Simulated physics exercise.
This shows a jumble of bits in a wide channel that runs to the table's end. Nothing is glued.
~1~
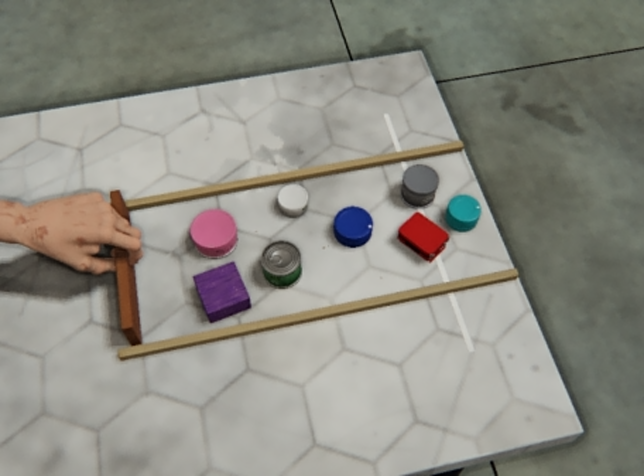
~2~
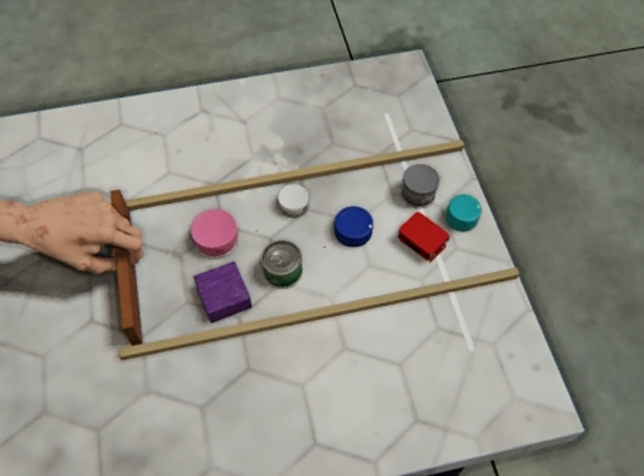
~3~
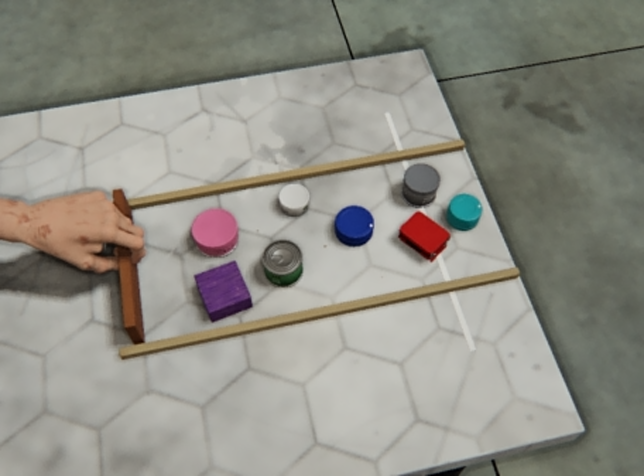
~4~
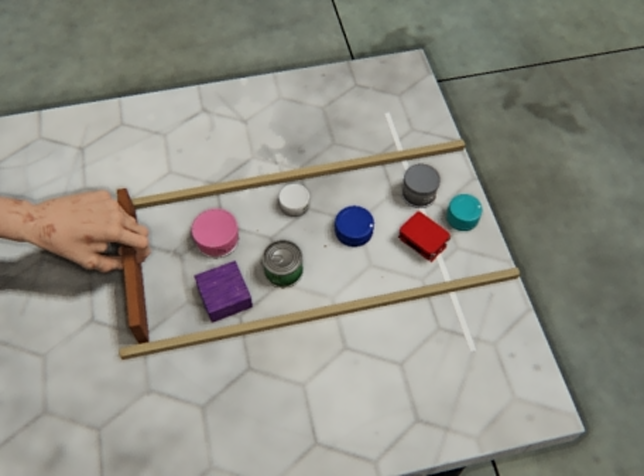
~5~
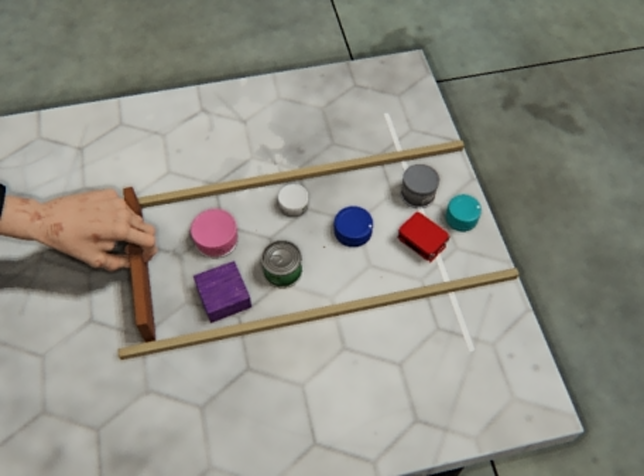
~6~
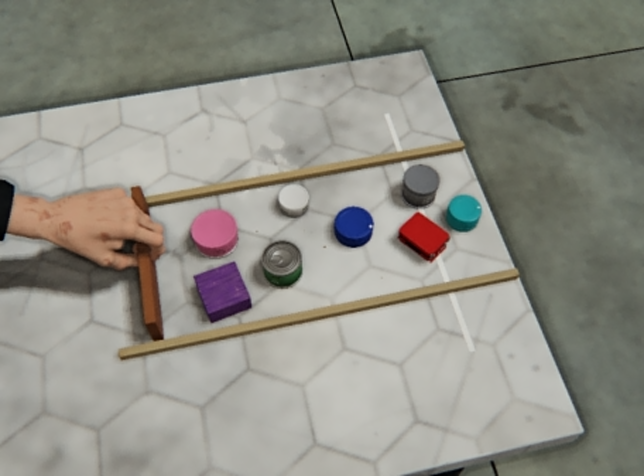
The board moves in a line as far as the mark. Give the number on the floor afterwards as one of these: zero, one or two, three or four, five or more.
On the floor afterwards: One or two.
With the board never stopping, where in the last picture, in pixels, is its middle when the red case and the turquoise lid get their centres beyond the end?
I'd put it close to (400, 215), and close to (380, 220) for the other one.
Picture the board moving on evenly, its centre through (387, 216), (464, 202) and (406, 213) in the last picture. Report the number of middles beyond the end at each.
Respectively, 1, 5 and 2.
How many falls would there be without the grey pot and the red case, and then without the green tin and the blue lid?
Try one: 1; try two: 1.
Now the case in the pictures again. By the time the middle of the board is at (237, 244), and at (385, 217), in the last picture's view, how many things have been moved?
Up to then 3, and up to the other point 8.
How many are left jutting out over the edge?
It totals 2.
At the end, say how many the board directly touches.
It's 3 of them.
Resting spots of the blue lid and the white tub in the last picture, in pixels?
About (482, 200), and the other about (423, 171).
Soon after, none off yet; turquoise lid at rest near (464, 213); grey pot at rest near (420, 187); red case at rest near (423, 238).
Then, none off yet; turquoise lid moved about its own width near (488, 202); grey pot moved a little near (434, 176); red case moved about its own width near (473, 225).
By the end, the number that fall off is one or two; fallen, red case and turquoise lid.
